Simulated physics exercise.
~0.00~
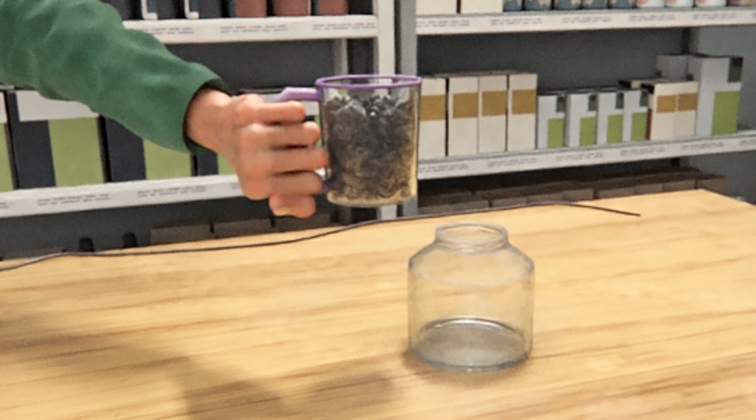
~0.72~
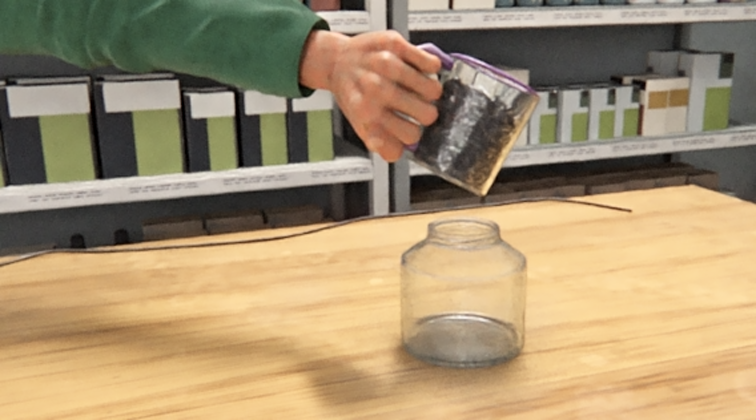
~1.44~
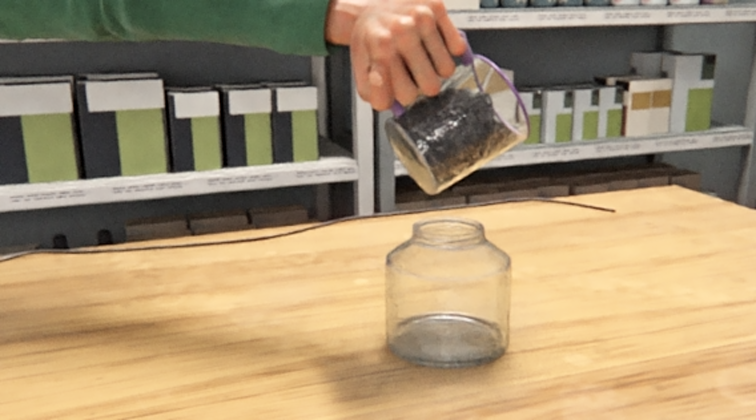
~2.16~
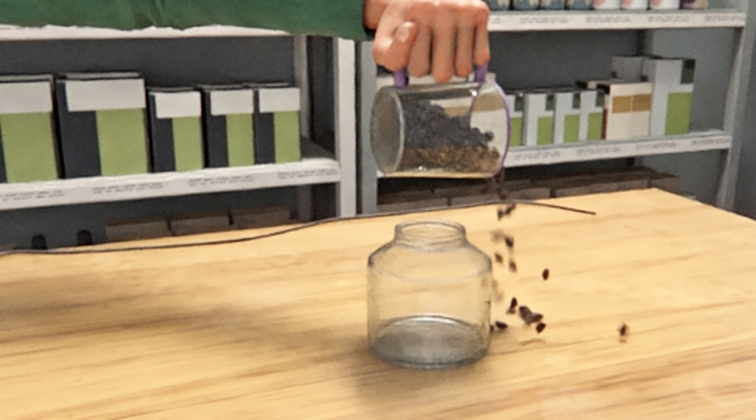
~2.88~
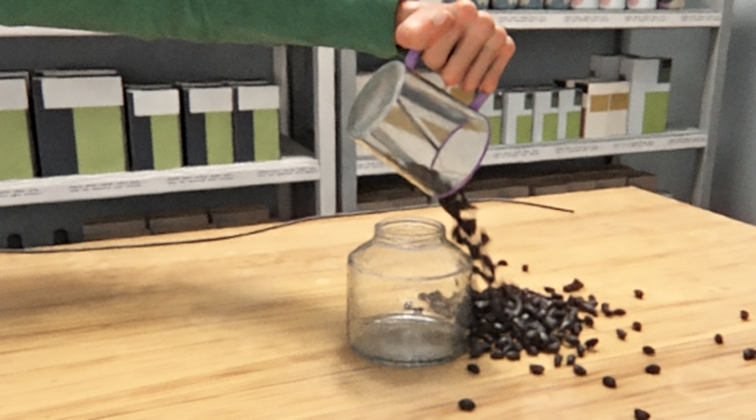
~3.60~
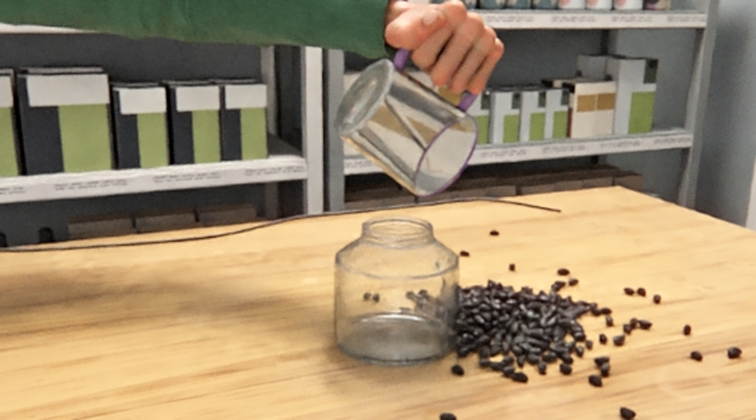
A hand in a green sleeve holds a clear cup with a purple rim and handle, full of black beans, above an empty glass jar on a wooden table. The hand moves the cup right and tips it onto its side, its mouth reaching past the jar's opening. A few beans drop beside the jar, then the rest rush out as the cup turns further over. They land in a dark heap against the jar's right side, some scattering across the table. The cup ends tilted and empty, and the jar holds virtually nothing.
